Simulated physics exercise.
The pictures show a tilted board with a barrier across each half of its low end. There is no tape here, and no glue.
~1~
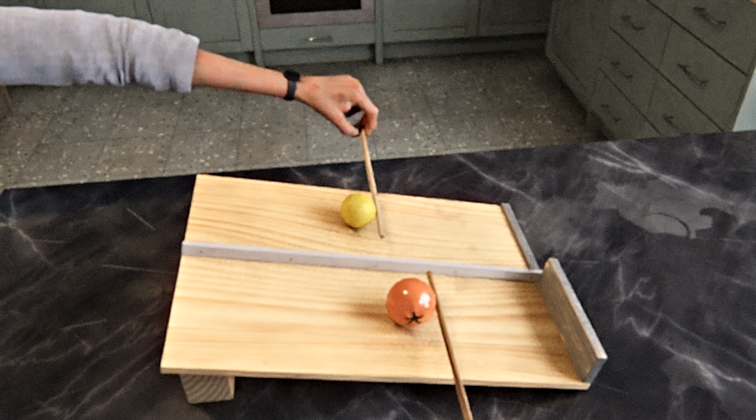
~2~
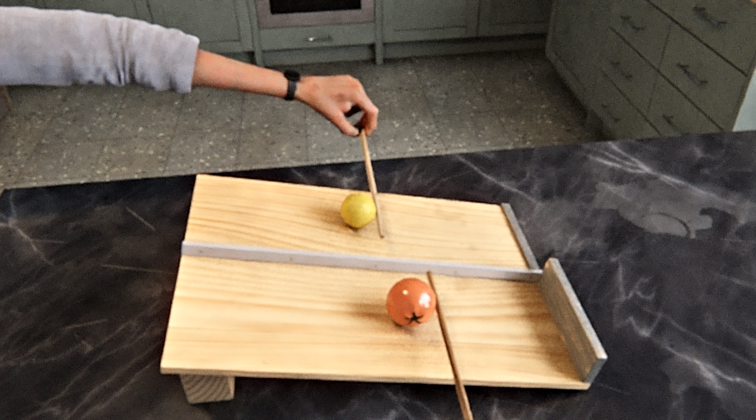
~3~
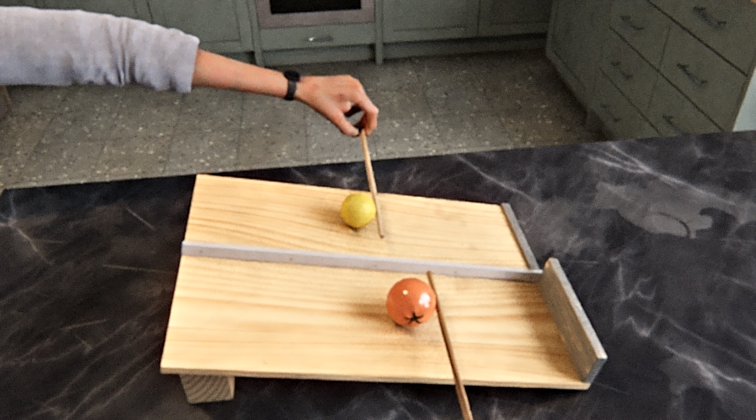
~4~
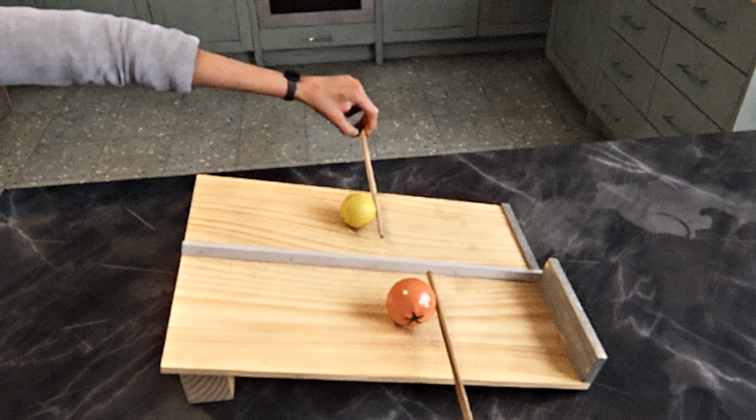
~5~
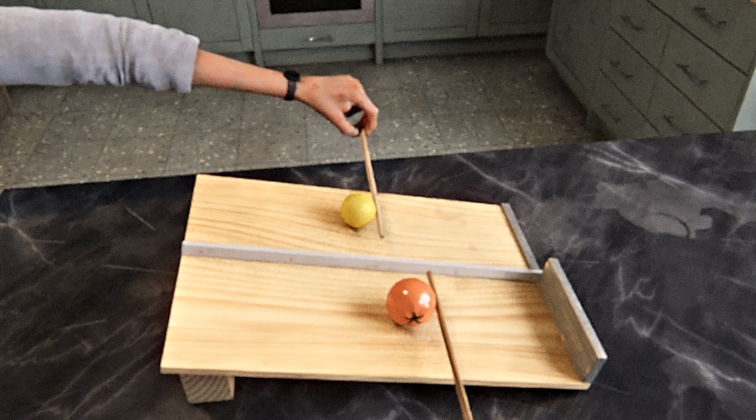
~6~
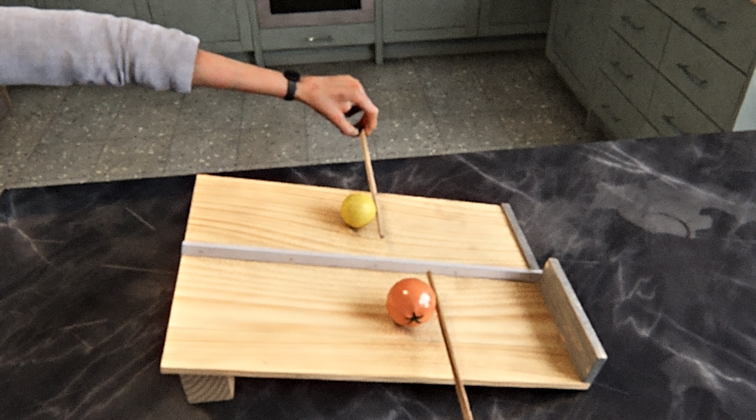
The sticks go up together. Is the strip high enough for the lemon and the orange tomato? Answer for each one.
Lab note - lemon lost over the edge, orange tomato retained.
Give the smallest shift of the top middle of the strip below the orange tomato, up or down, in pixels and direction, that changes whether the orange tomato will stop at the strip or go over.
Close to 20 pixels in the downward direction.
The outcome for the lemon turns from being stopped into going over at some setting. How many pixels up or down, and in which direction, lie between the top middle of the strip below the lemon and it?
A shift of 8 pixels up.
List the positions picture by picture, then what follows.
Held back by the sticks; lemon (358, 210); orange tomato (411, 302); board (377, 258), in the first frame.
Held back by the sticks; orange tomato (411, 302); board (377, 258), in the second frame.
Held back by the sticks; lemon (358, 210); board (377, 258), in the third frame.
Held back by the sticks; orange tomato (411, 302); board (377, 258), in the fourth frame.
Held back by the sticks; lemon (358, 210); board (377, 258), in the fifth frame.
Held back by the sticks; lemon (358, 210); orange tomato (411, 302); board (377, 258), in the sixth frame.
Then, 0.66 s on from there, lemon rolling on the board near (517, 225); orange tomato rolling on the board near (542, 312).
In the end, the lemon goes over the end; the orange tomato is held by the strip, near (544, 312).
